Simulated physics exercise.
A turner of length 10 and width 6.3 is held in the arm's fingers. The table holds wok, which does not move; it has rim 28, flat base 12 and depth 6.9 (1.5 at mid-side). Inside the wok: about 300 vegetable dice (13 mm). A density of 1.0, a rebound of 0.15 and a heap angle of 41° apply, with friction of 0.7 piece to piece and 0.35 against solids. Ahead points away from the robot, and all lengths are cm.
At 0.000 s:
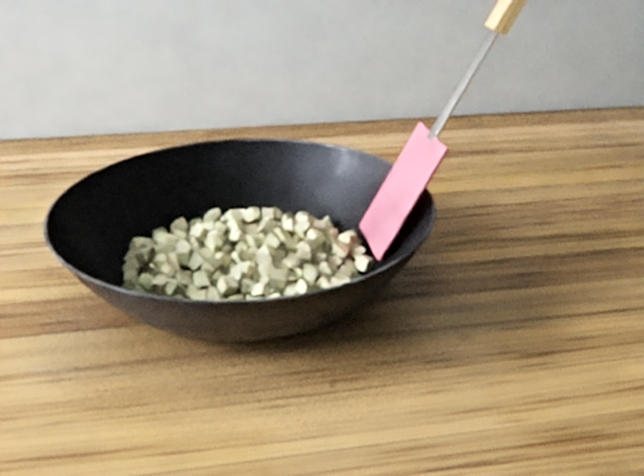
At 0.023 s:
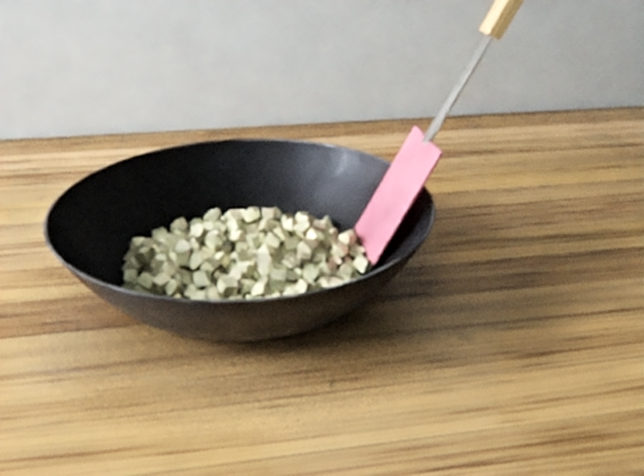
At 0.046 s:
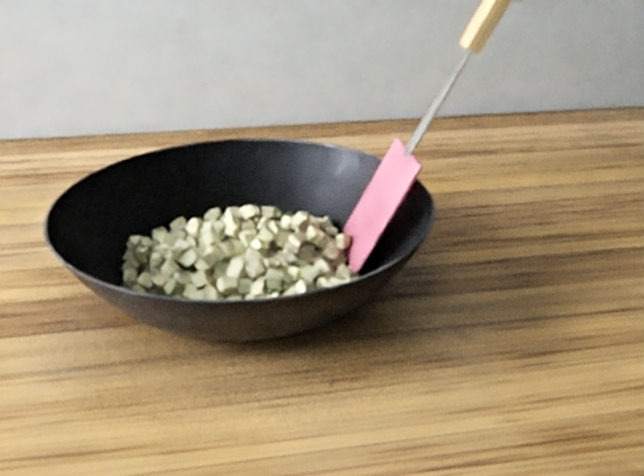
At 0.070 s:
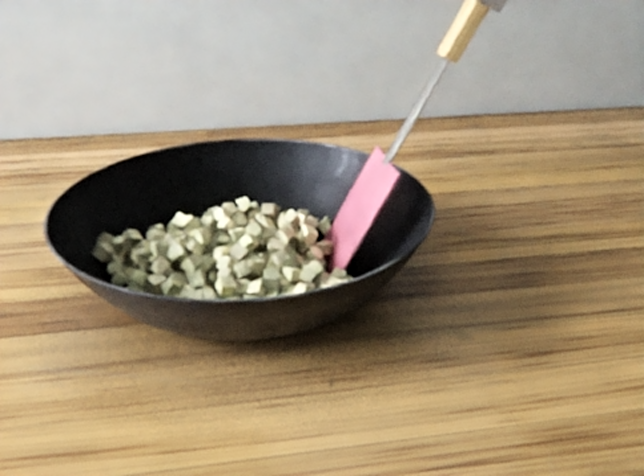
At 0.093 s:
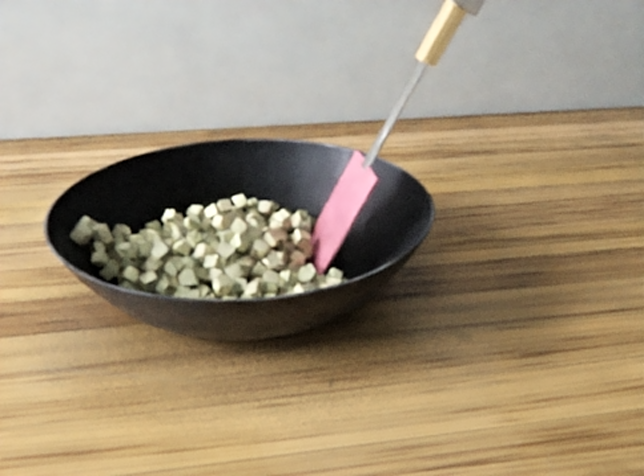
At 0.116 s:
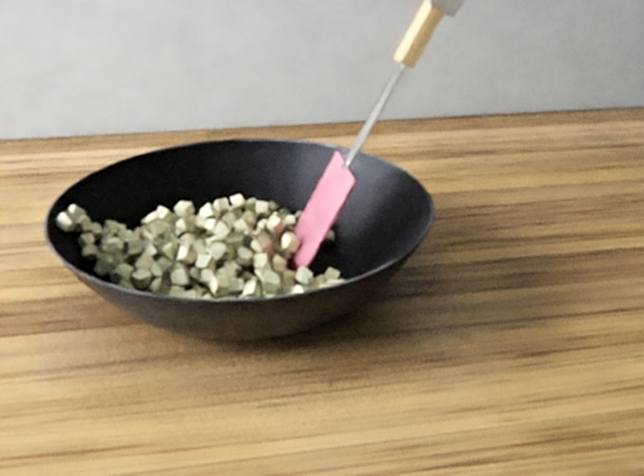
A robot arm moves a pink turner leftward through diced vegetables, pushing them across a black wok.
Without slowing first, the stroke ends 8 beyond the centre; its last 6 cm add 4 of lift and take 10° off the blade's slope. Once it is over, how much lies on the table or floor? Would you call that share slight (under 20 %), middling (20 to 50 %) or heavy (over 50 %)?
It is slight.
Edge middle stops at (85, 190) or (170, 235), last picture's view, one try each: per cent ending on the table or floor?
Close to 25 and close to 0 per cent, respectively.
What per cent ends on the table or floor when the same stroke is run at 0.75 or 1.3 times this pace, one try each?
First try around 5 %, second try around 10 %.
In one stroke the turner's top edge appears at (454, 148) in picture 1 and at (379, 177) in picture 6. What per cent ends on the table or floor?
Some 0 percent ends up on the table or floor.
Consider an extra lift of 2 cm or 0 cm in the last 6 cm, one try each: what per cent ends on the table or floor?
I'd put it near 10 in a hundred, then near 5 in a hundred.
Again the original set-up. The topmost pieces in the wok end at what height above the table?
It reaches roughly 7.5 cm.
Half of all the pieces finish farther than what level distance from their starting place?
The value is roughly 4 cm.
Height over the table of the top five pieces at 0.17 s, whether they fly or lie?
Roughly 7 centimetres.
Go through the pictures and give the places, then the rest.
The first picture shows turner top edge at (434, 135), sloping 62°; upper third of the load around (251, 253), from x 130 to 365, top at y 215; 304 in the wok.
The second picture shows turner top edge at (428, 138), sloping 62°; upper third of the load around (251, 253), from x 130 to 365, top at y 215.
The third picture shows turner top edge at (409, 151), sloping 62°; upper third of the load around (249, 252), from x 130 to 355, top at y 215.
The fourth picture shows turner top edge at (388, 160), sloping 62°; upper third of the load around (227, 247), from x 105 to 350, top at y 205.
The fifth picture shows turner top edge at (367, 164), sloping 62°; upper third of the load around (211, 246), from x 85 to 345, top at y 200.
The sixth picture shows turner top edge at (347, 165), sloping 62°; upper third of the load around (186, 245), from x 70 to 345, top at y 200; 304 in the wok.
After 0.17 s, sloping 62°, highest piece 8 above the table; 304 in the wok.
After 0.23 s, sloping 58°, highest piece 8 above the table; 303 in the wok, 1 on the blade or in flight.
After 0.46 s, sloping 52°, highest piece 8 above the table; 269 in the wok, 29 on the table or floor, 6 on the blade or in flight.
After 1.51 s, sloping 52°, highest piece 8 above the table; 269 in the wok, 35 on the table or floor.
At rest, 269 in the wok, 35 on the table or floor. That is 12 % on the table or floor.
